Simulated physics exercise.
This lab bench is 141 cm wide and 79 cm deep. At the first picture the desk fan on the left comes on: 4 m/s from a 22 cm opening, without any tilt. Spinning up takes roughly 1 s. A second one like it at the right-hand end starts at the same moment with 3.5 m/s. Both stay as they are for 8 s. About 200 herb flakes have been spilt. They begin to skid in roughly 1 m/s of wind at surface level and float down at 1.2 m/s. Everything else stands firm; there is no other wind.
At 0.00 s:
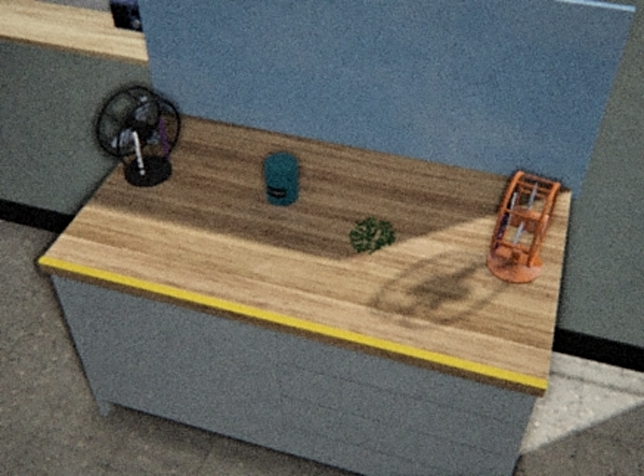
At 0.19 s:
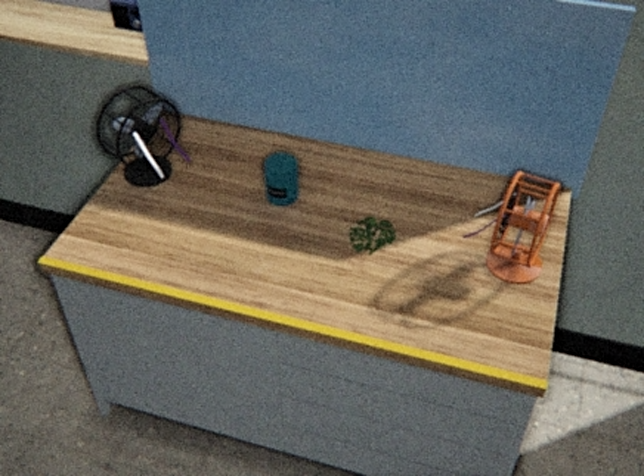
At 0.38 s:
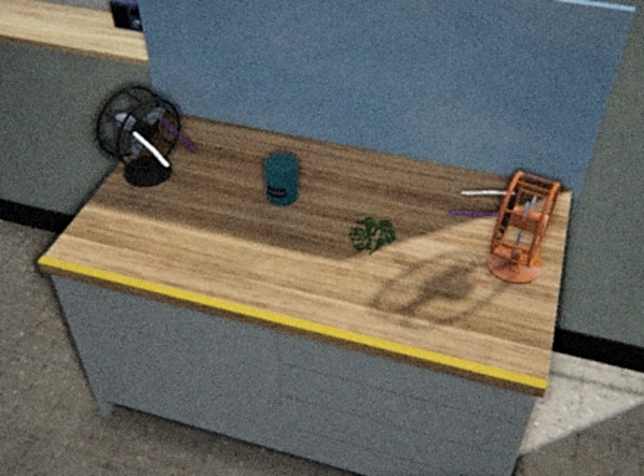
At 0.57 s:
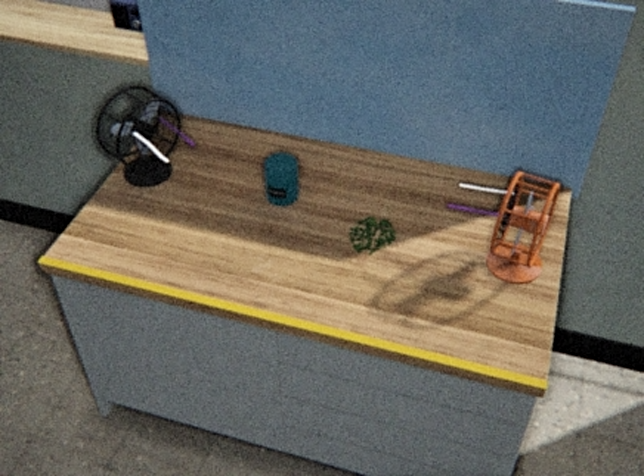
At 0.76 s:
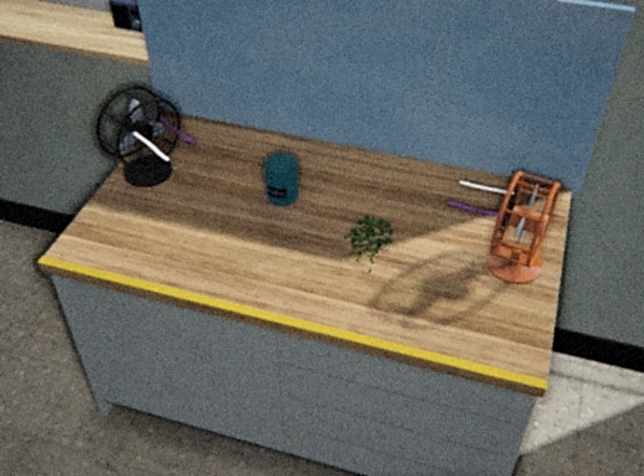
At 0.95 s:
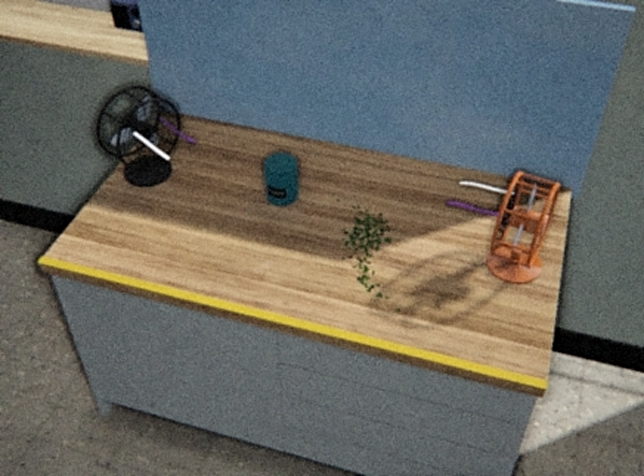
On a lab bench, ribbons on a black fan and an orange one lifted and streamed inward, and then some of the green herb flakes lying between them skidded out in a trail toward the front.
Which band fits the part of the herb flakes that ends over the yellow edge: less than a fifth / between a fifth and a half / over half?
Of the herb flakes, above half end over the yellow edge.
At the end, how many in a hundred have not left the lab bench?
Some 20 per cent.
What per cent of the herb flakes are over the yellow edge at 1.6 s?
Near 10 %.
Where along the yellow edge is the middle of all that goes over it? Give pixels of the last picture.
Around (390, 350).
After 1.6 s, 12 % are over the yellow edge; the middle of those left on the top is near (338, 244); 0 % are gone or lie where they will stay.
After 2.6 s, 51 % are over the yellow edge; the middle of those left on the top is near (366, 151); 56 % are gone or lie where they will stay.
After 4.4 s, 64 % are over the yellow edge; the middle of those left on the top is near (340, 144); 80 % are gone or lie where they will stay.
After 8.0 s, at the end, 64 % are over the yellow edge; the middle of those left on the top is near (351, 146).
